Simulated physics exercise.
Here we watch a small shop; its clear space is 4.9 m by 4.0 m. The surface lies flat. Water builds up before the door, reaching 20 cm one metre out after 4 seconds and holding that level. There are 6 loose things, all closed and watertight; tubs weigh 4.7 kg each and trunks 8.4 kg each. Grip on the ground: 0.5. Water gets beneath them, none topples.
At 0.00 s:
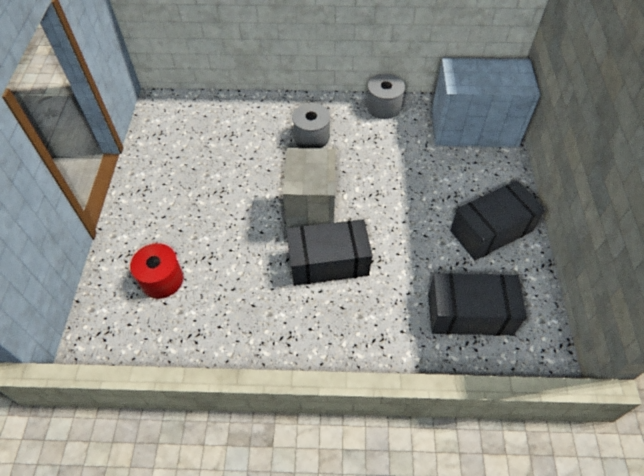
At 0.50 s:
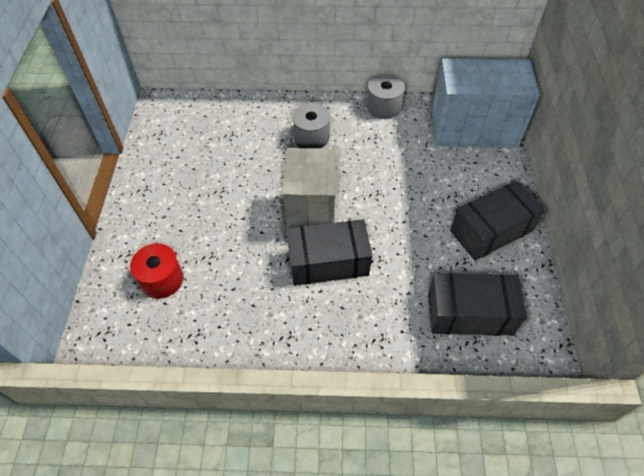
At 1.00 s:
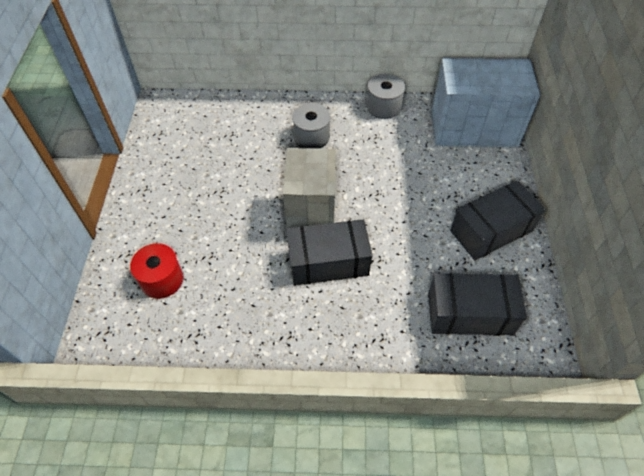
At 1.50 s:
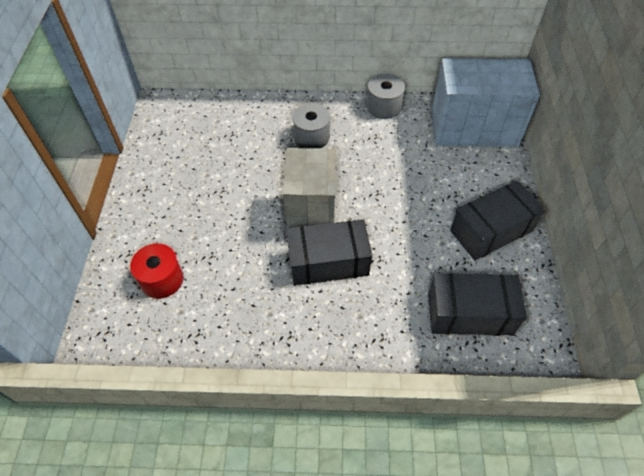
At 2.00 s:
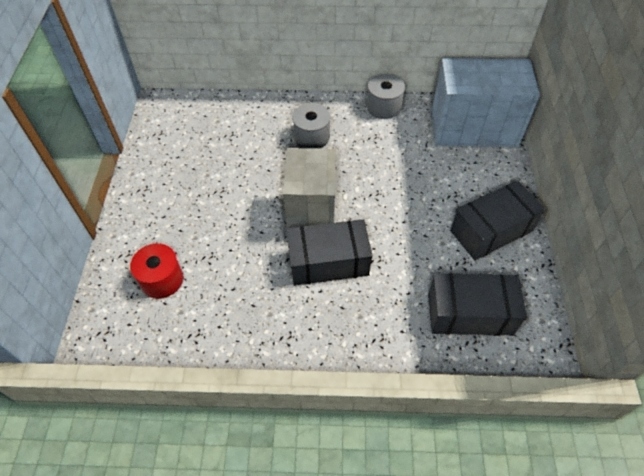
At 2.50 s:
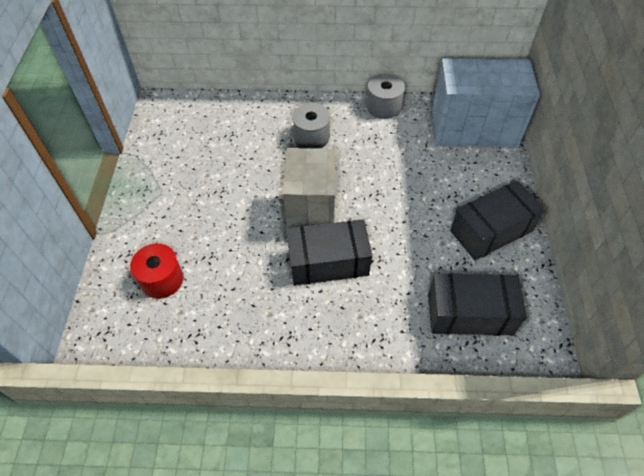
Greenish water spreads outside the walls, then seeps through the doorway onto the speckled floor.
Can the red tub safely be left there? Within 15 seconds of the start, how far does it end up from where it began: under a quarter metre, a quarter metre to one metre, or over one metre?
It'll show a moderate shift.
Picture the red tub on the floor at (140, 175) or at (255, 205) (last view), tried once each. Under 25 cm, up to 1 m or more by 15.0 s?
The first time it wanders far off, the second time it wanders far off.
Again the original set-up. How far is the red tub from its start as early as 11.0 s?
About 50 cm.
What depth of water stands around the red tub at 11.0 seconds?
Roughly 3 cm deep.
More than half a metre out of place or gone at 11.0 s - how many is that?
The count is 3.
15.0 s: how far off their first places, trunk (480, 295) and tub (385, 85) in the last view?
One is off by 60 cm, the other by 40 cm, in the order asked.
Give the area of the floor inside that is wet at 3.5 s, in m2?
Wet area: Approx. 2.5 m2.
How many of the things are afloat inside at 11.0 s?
6 of them.
After 3.5 s the red tub is near (153, 262), 0.0 m from its start, aground; 0 afloat.
After 6.8 s the red tub is near (152, 283), 0.2 m from its start, aground; 2 afloat.
After 11.0 s the red tub is near (155, 309), 0.5 m from its start, afloat; 6 afloat.
After 15.0 s the red tub is near (110, 289), 0.5 m from its start, afloat; 6 afloat.
